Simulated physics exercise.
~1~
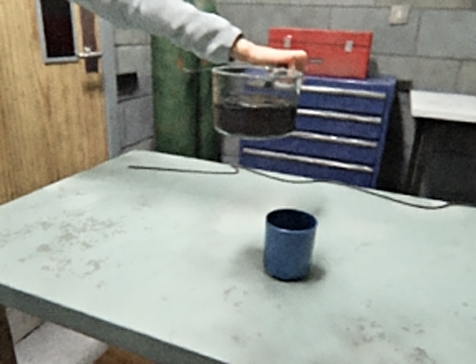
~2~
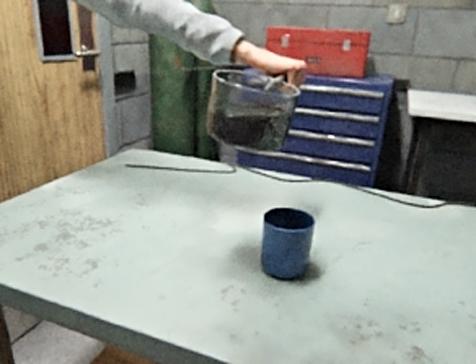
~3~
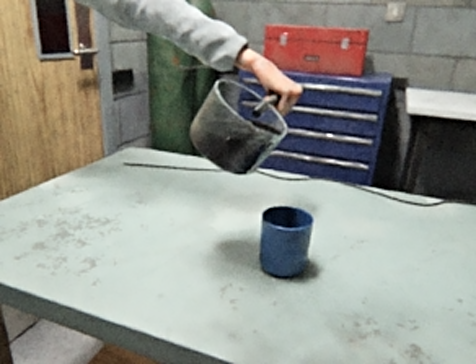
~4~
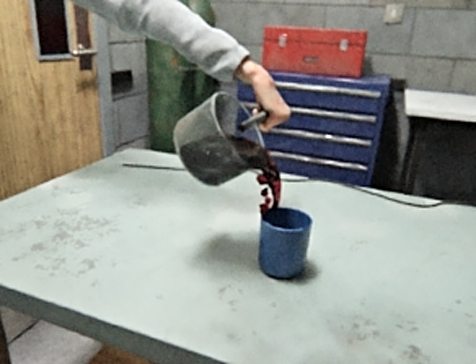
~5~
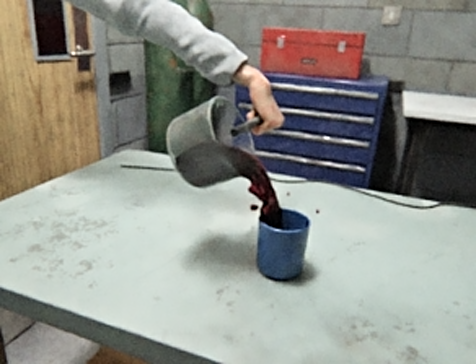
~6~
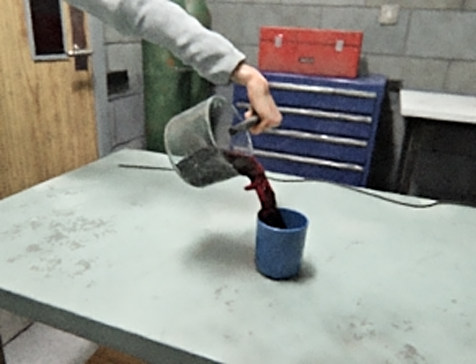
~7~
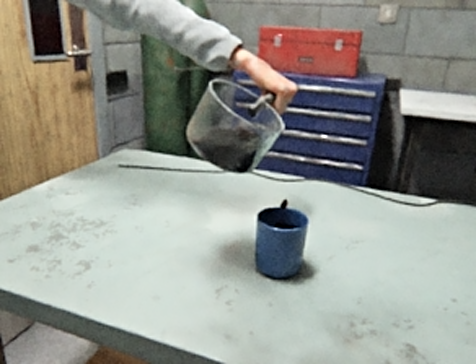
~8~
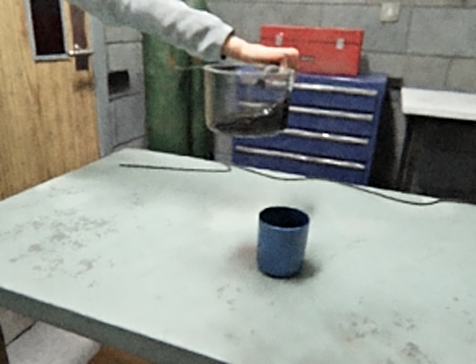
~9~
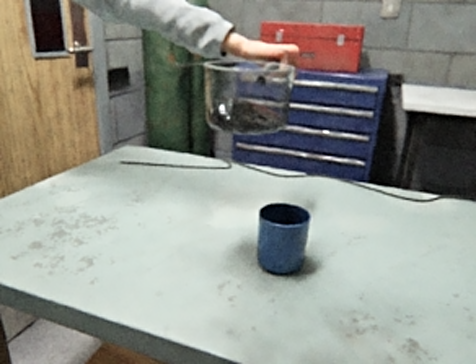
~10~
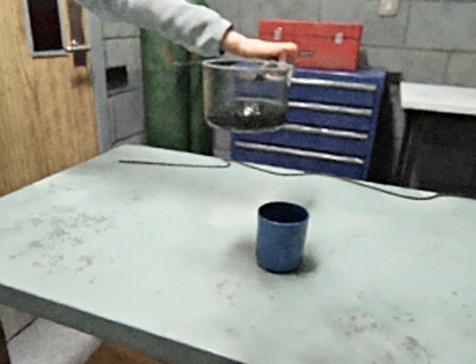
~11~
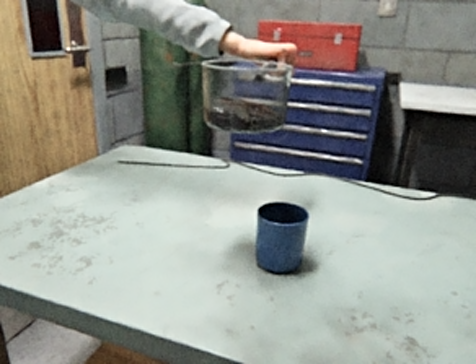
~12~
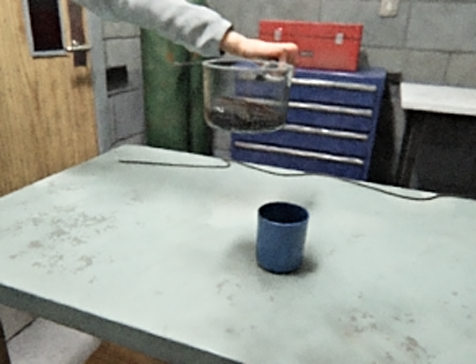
In a workshop, a hand held a clear pan of dark red liquid above a green table, tipped it to the right so a stream poured into a blue mug, then tilted it back level, with some liquid still left in the pan.
